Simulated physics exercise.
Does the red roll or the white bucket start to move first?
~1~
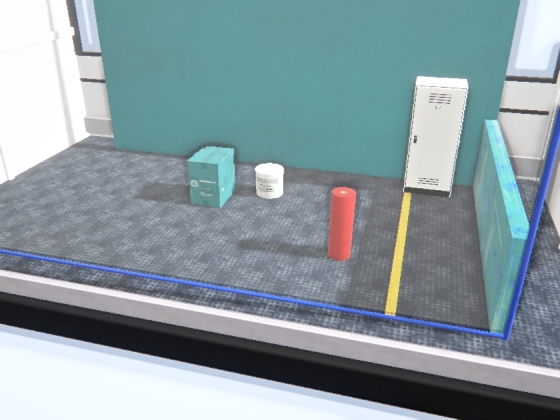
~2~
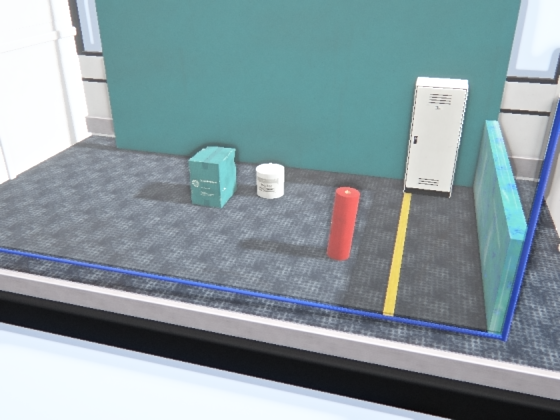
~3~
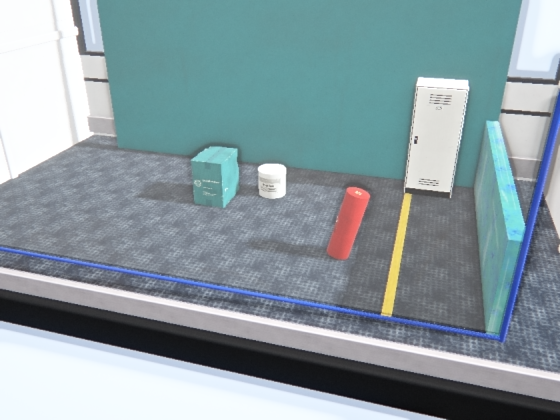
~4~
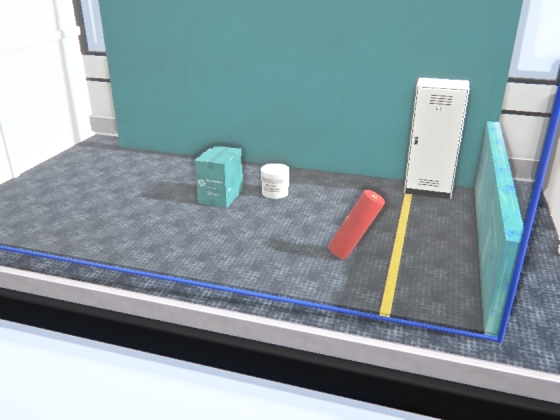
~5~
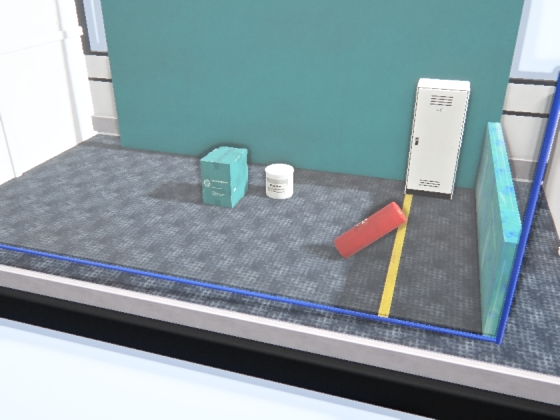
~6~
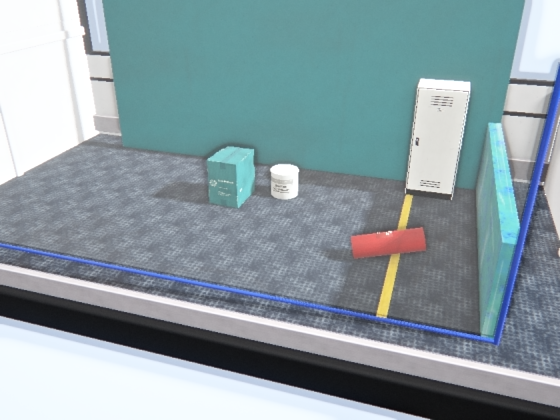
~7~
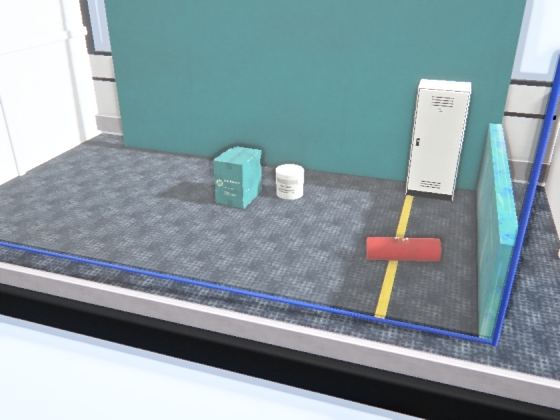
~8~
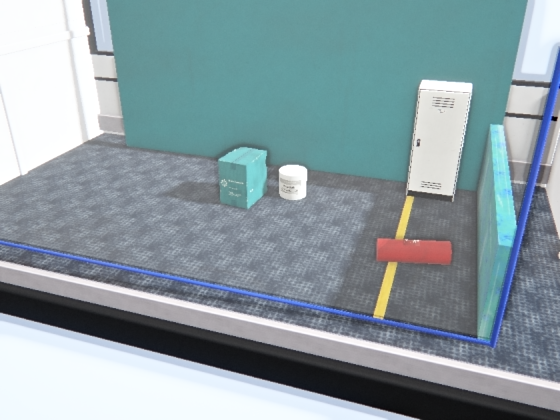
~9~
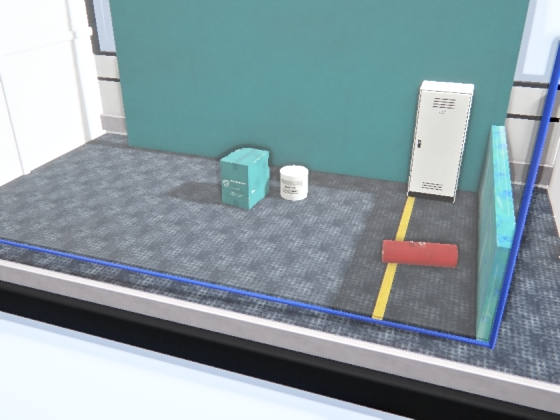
The red roll moves first, starting to lean over while the white bucket is still in its place, and the bucket slides to the right only later.
In the video, a red roll standing on a grey floor leans right, topples and slides over a yellow line, while a teal carton and a white bucket slide a little to the right, staying upright and stopping short of the line; the roll ends on its side, mostly past it.
